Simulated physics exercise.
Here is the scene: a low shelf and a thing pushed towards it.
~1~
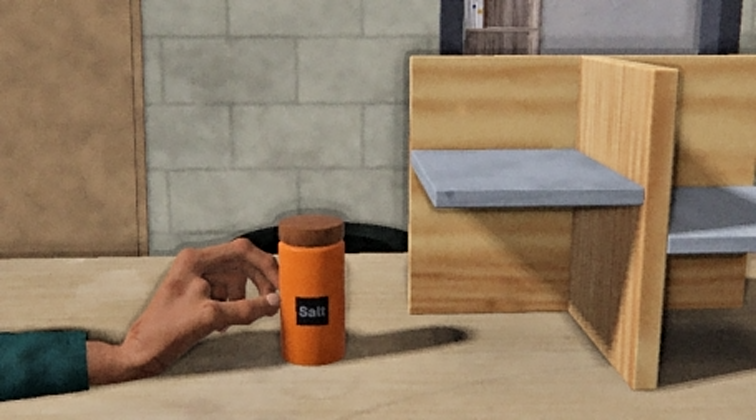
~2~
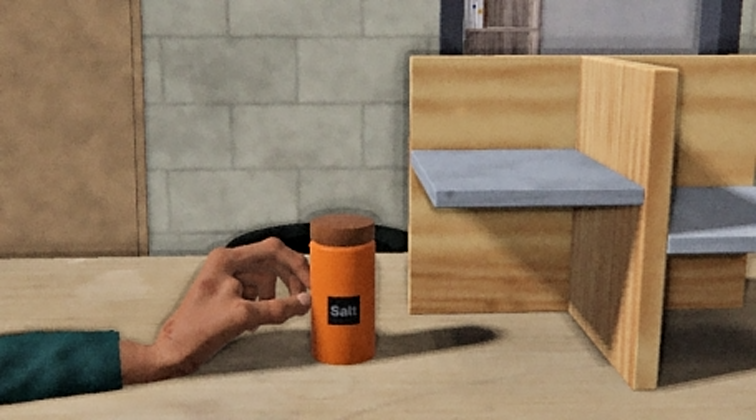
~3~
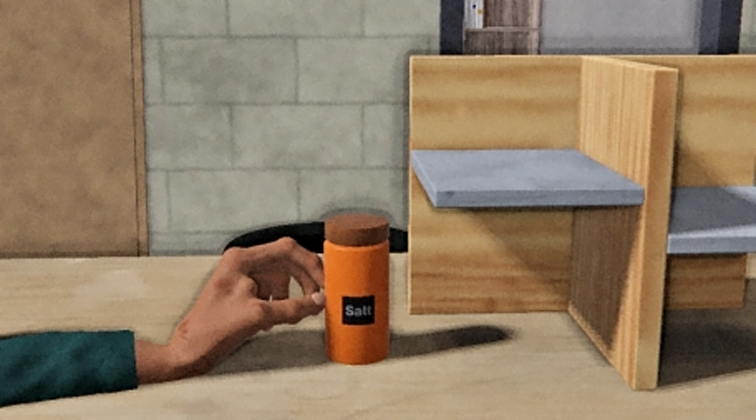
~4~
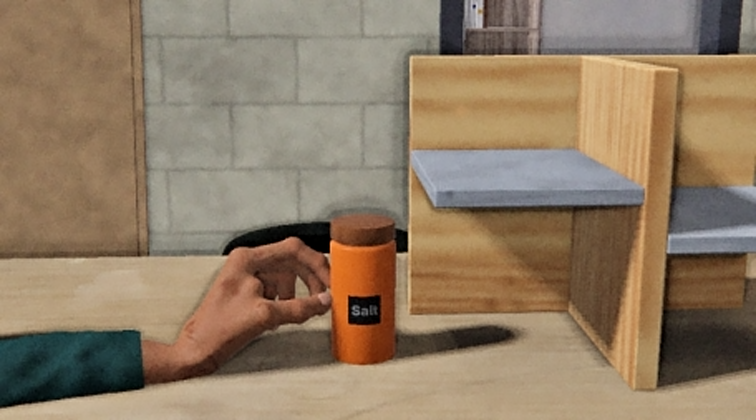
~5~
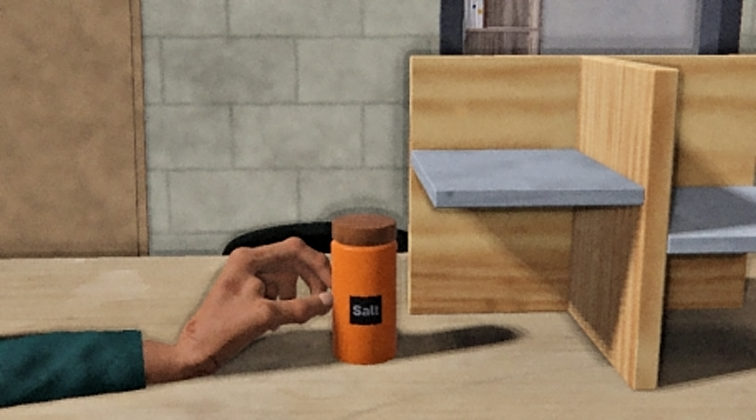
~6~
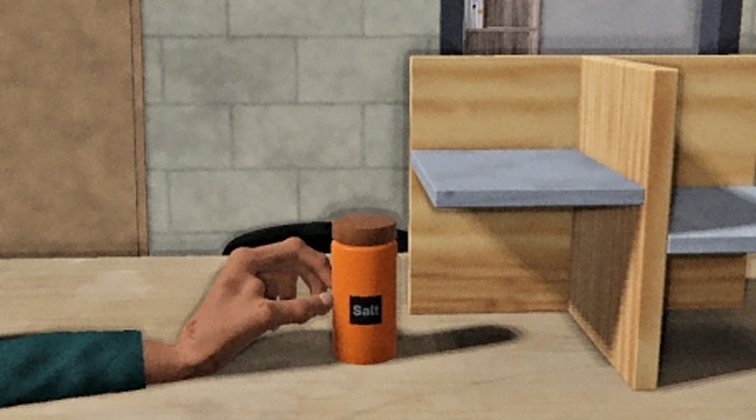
An orange salt jar with a brown lid slid a short way right across the table as a hand pushed it towards a low grey shelf, the movement getting smaller and smaller.
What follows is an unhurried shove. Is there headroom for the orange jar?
I'd say it fits under there.
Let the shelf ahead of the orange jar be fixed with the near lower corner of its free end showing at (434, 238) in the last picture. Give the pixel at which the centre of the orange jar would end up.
About (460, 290).
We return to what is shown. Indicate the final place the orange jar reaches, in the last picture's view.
It ends up close to (463, 287).
Then, 0.32 s past the last view, orange jar part of the way in near (407, 288).
Finally, the orange jar slides in, near (462, 287).
